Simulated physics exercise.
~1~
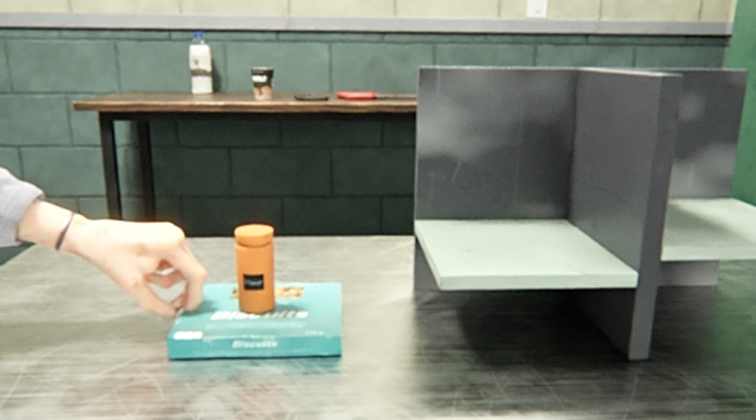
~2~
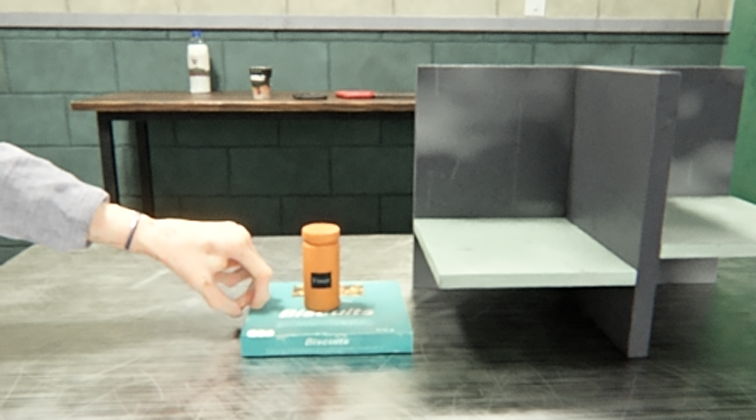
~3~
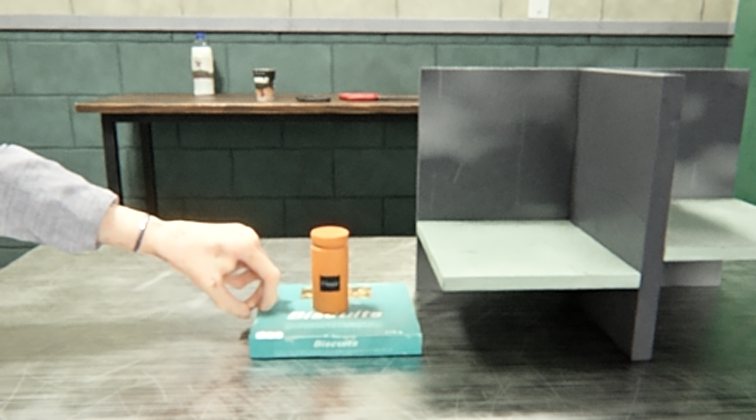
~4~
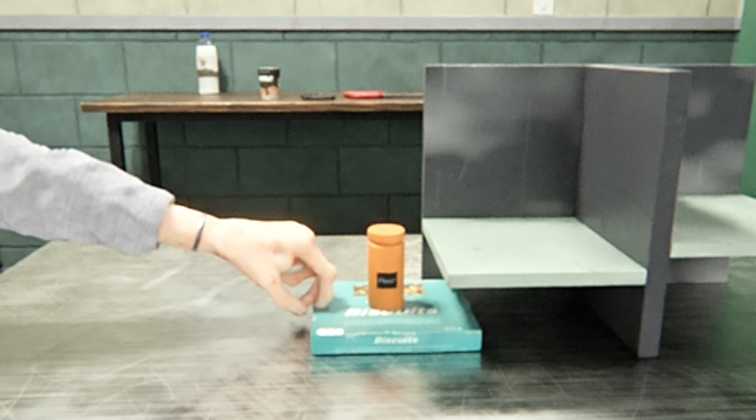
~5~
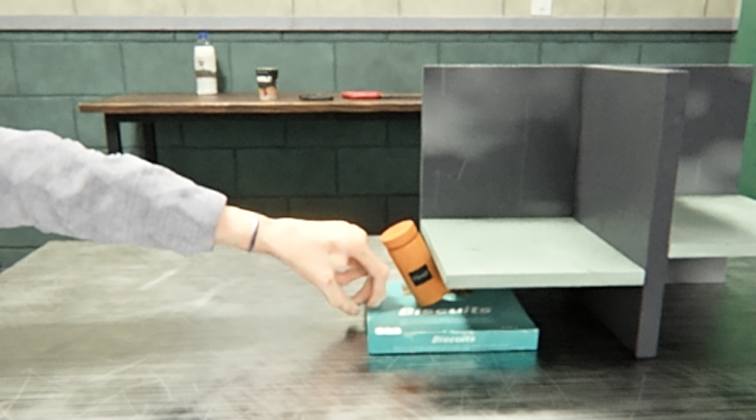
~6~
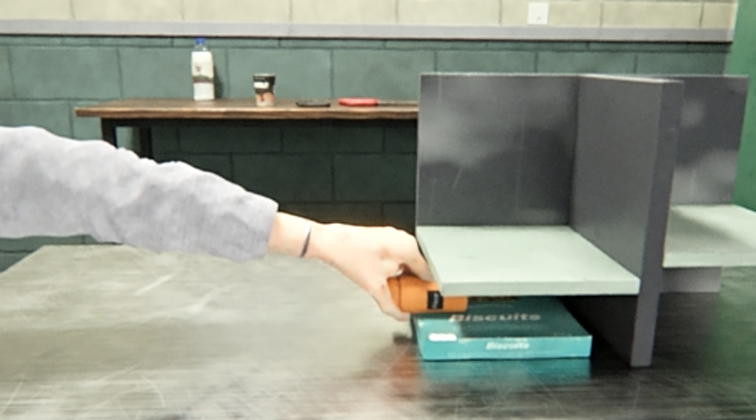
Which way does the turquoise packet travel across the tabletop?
It moves to the right, pushed by the hand until it is under the low shelf.
